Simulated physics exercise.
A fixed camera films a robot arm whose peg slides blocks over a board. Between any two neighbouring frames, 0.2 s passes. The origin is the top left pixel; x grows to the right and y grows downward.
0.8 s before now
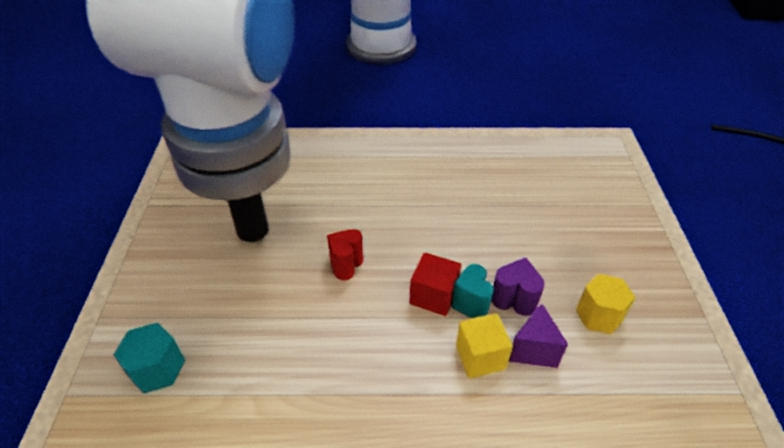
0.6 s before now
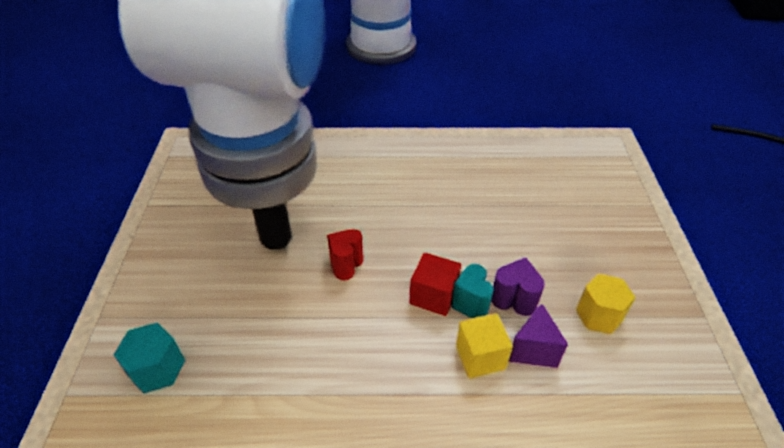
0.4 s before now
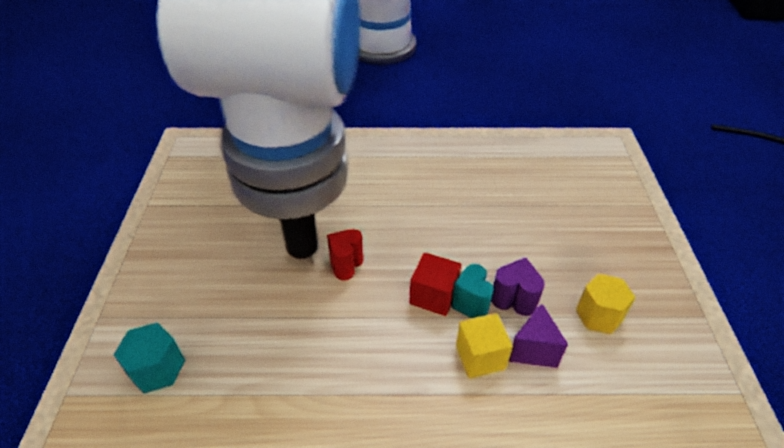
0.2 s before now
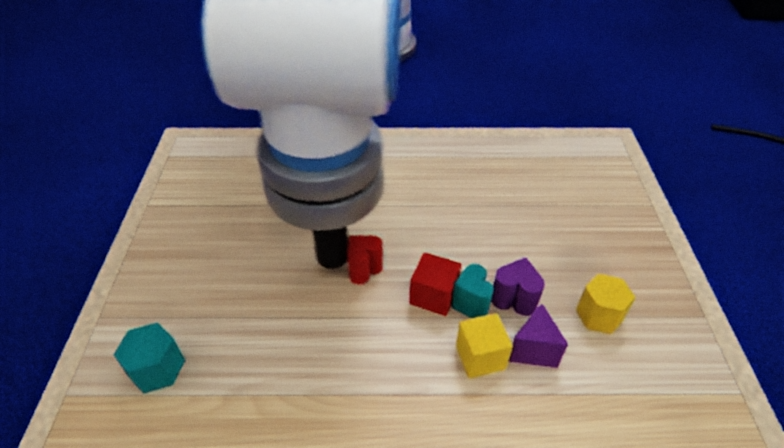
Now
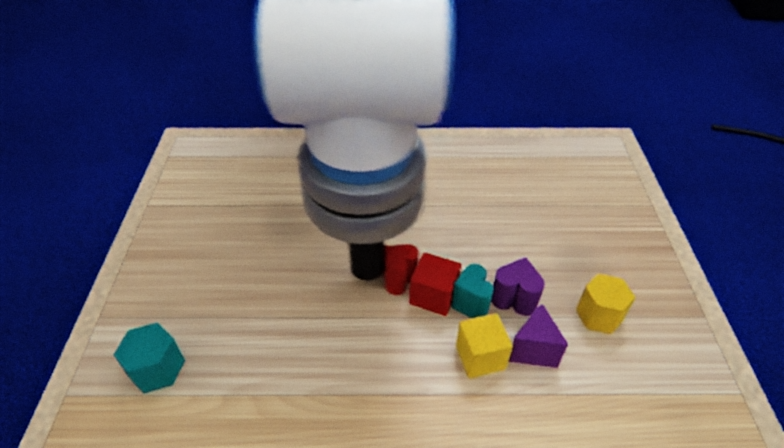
The video shows a robotic arm with a black peg moving right across a wooden board of coloured blocks, reaching a red heart-shaped block and pushing it right until it sits beside the red cube, while the other blocks stay still.
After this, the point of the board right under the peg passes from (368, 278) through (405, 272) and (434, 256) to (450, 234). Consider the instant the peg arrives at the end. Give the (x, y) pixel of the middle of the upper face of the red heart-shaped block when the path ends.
Its top face will be centred at roughly (464, 244).
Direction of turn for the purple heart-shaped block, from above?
Seen from overhead, it turns anticlockwise.
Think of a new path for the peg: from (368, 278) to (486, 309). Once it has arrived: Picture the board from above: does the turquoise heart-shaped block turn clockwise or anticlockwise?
The turn is clockwise.
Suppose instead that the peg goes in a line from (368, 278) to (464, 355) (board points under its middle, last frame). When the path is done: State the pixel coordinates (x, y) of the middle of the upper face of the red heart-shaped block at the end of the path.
Its top face will be centred at roughly (422, 257).
The first path, step by step. One third of the way, peg (405, 262); red heart-shaped block (438, 252), turned 15° clockwise; red square (459, 274), turned 30° clockwise; turquoise heart-shaped block (491, 294), turned 20° clockwise; purple heart-shaped block (529, 277), turned 20° anticlockwise.
Two thirds of the way, peg (435, 246); red heart-shaped block (464, 244), turned 40° clockwise; red square (464, 274), turned 35° clockwise; turquoise heart-shaped block (494, 296), turned 25° clockwise; purple heart-shaped block (531, 277), turned 25° anticlockwise.
At the end, peg (452, 224); red heart-shaped block (464, 244), turned 40° clockwise; red square (464, 274), turned 35° clockwise; turquoise heart-shaped block (494, 296), turned 25° clockwise; purple heart-shaped block (531, 277), turned 25° anticlockwise.
